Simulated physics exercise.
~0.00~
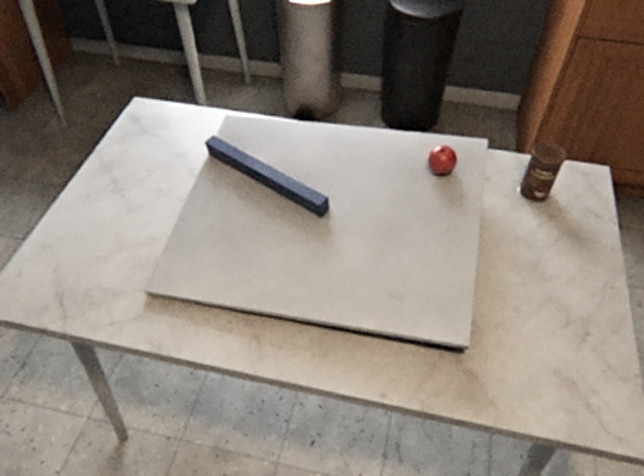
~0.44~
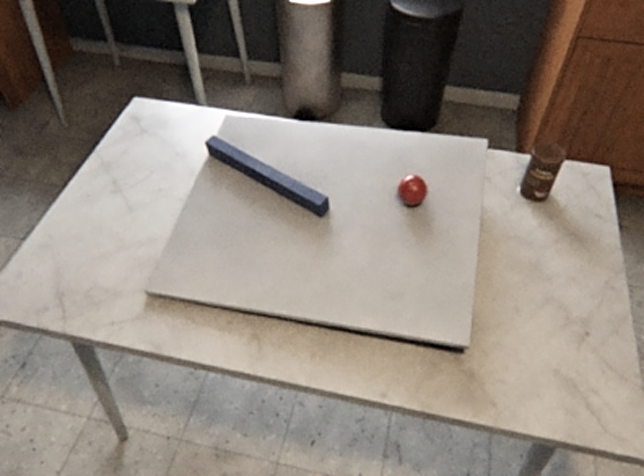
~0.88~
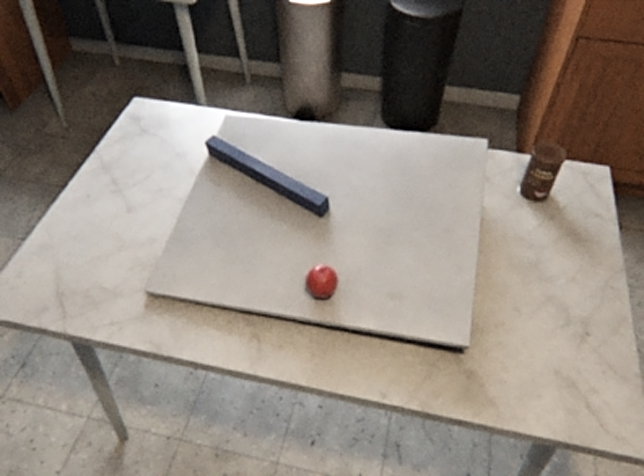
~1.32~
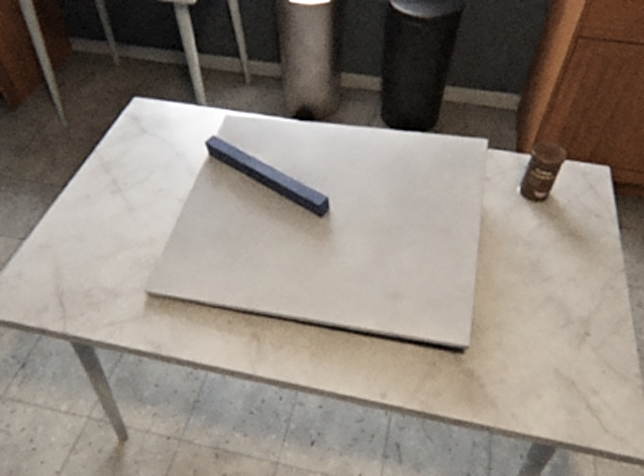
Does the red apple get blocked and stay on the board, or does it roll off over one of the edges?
It rolls off the board. The apple passes clear of the blue bar and goes over the near edge.
